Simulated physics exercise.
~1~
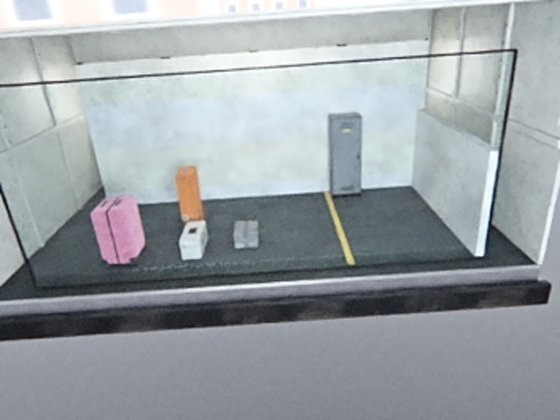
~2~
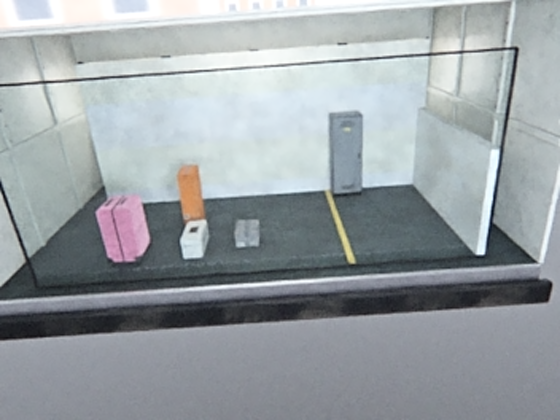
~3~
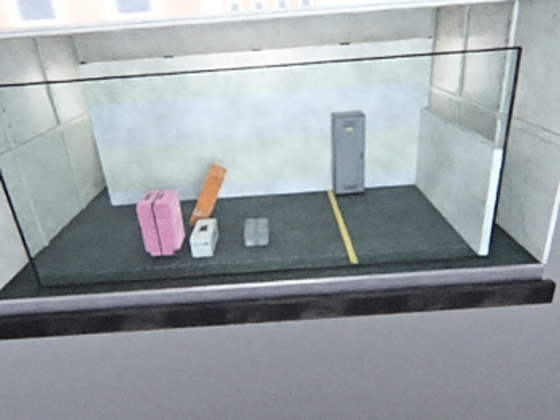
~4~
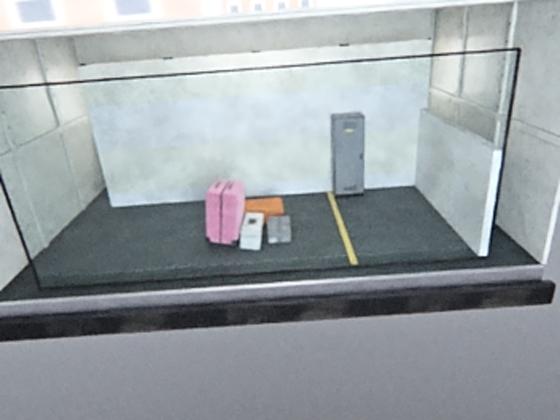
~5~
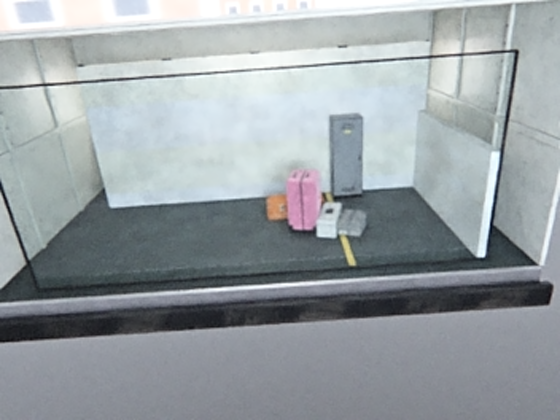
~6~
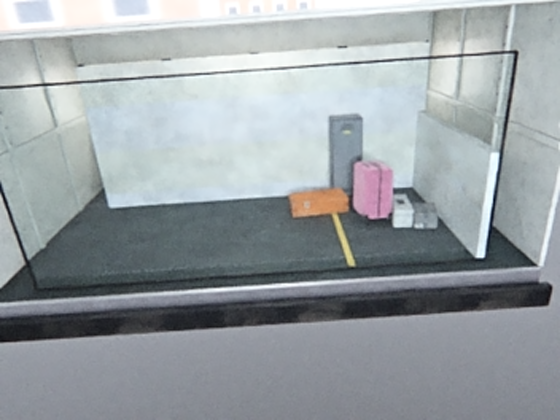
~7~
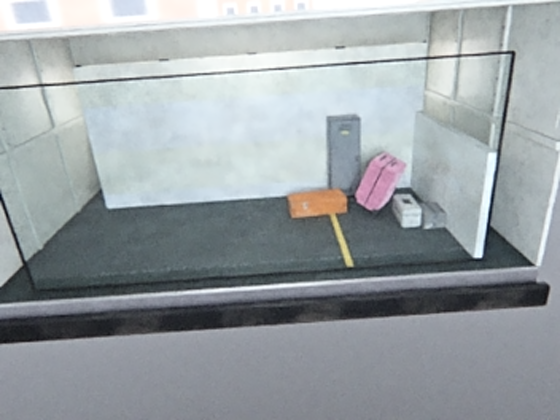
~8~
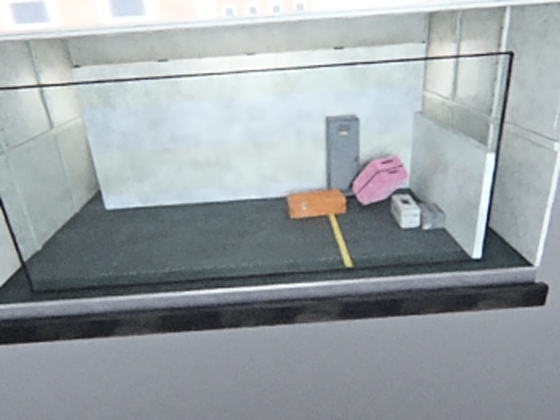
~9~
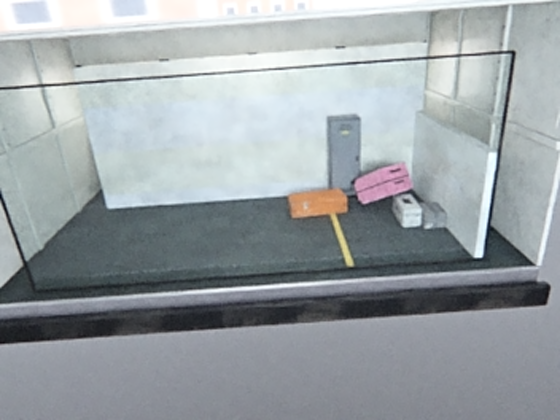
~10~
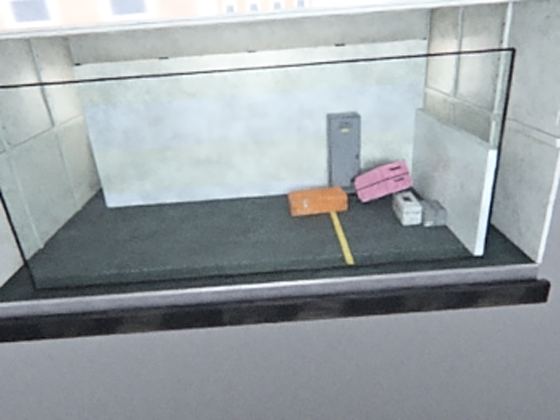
Pink case, orange box, white toolbox and grey carton sliding right, orange box toppling short of yellow line, pink case tipping beyond.
